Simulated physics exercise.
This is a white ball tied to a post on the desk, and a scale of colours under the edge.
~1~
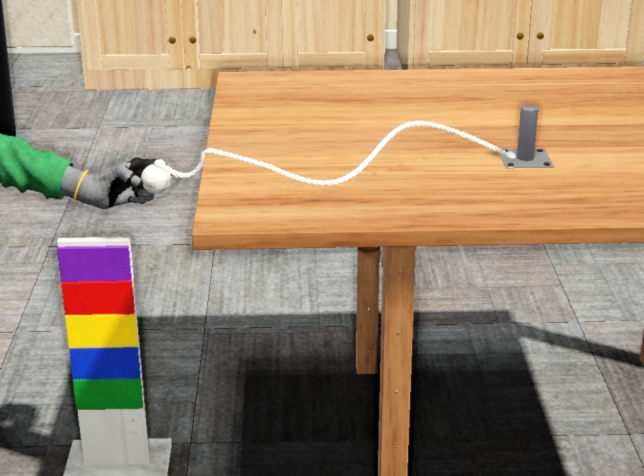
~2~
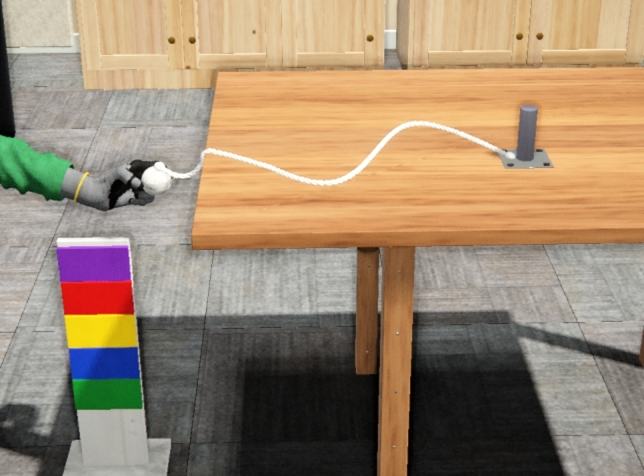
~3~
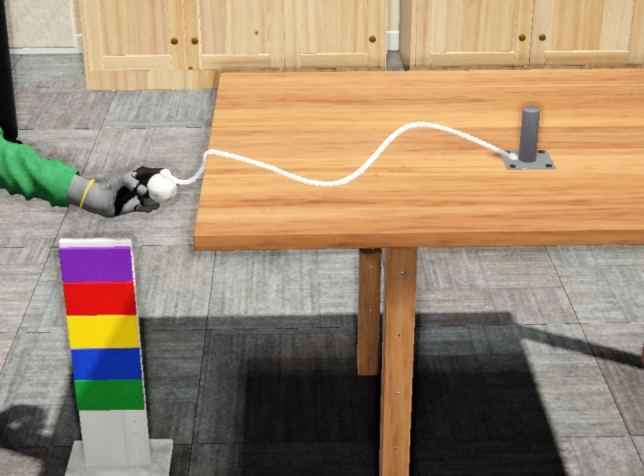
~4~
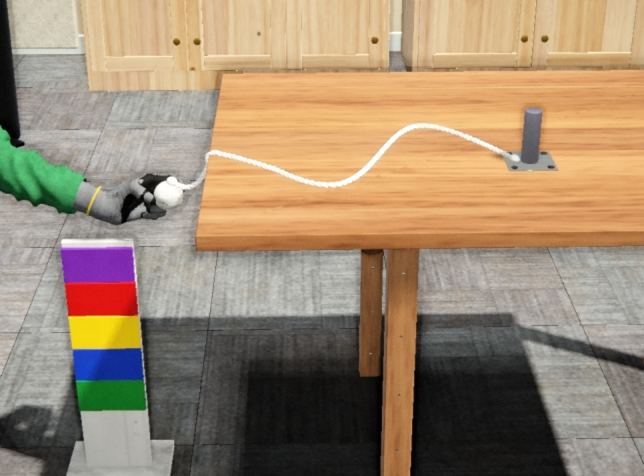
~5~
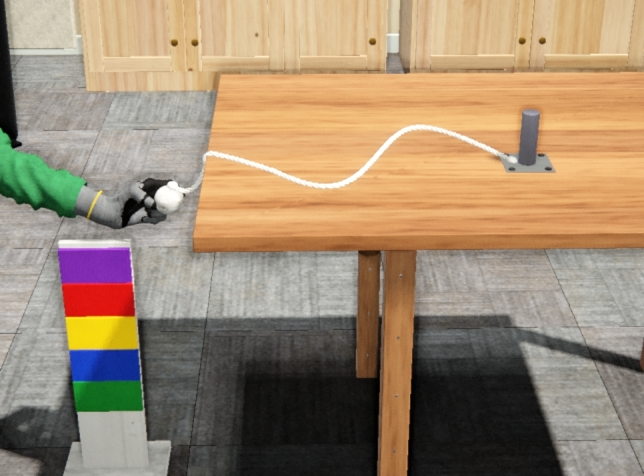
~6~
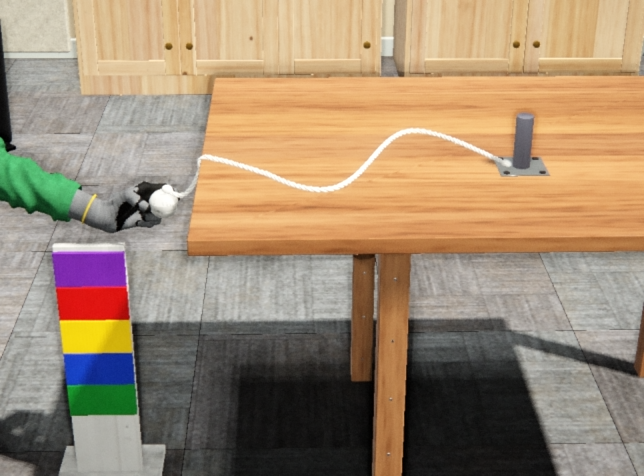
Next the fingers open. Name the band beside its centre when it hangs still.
The cord holds its middle at blue.
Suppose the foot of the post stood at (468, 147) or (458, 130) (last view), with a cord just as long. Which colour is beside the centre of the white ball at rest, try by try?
In that order: Green; green.
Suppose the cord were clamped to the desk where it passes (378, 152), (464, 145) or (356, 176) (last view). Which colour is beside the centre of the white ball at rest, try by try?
It would be red; yellow; purple.
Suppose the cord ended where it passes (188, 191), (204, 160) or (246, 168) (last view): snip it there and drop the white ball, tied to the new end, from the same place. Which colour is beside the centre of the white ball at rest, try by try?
Try by try: Yellow; red; purple.
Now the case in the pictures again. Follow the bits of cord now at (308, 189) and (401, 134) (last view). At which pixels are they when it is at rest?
The first at (203, 180), the second at (360, 159).
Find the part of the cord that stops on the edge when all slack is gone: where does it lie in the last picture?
Near (335, 188).
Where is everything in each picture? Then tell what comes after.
White ball (156, 179); purple (94, 265); red (98, 299); yellow (102, 332); blue (105, 364); green (108, 395), in the first frame.
White ball (156, 181); cord through (477, 141) (405, 126) (370, 157) (311, 182) (239, 158), in the second frame.
White ball (162, 188), in the third frame.
White ball (168, 196); cord through (482, 144) (409, 129) (375, 160) (316, 184) (243, 160), in the fourth frame.
White ball (169, 200), in the fifth frame.
White ball (164, 204); cord through (474, 149) (401, 134) (367, 164) (308, 189) (235, 164), in the sixth frame.
Soon after, ball near (189, 358); level with blue.
Then, ball near (237, 350); level with blue.
Further on, ball near (198, 362); level with blue.
At rest, ball near (211, 360); level with blue. At blue.
